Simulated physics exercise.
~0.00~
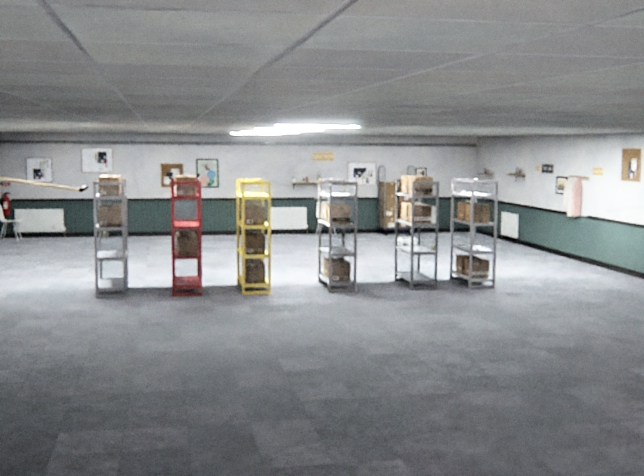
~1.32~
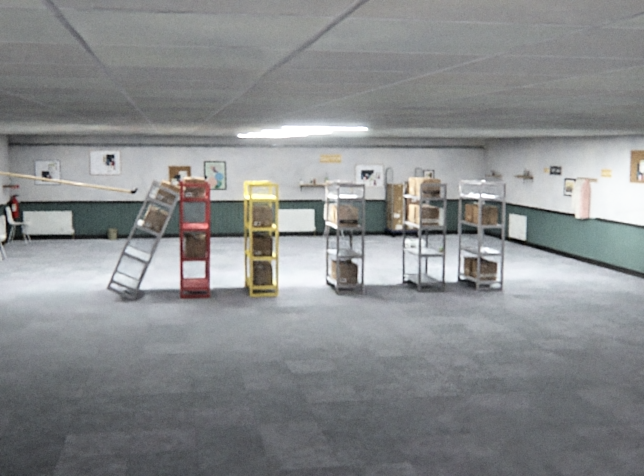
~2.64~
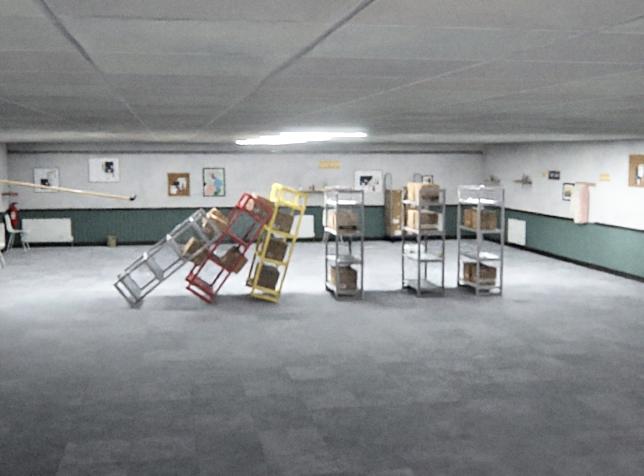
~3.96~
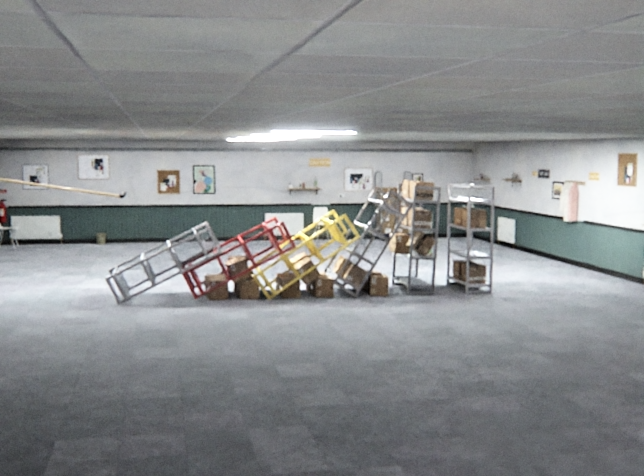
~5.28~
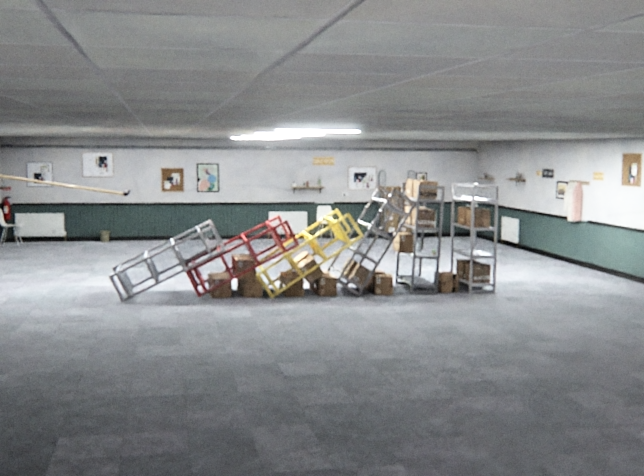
A pole tips the leftmost rack, toppling four rightward and spilling cartons, while two stay standing.
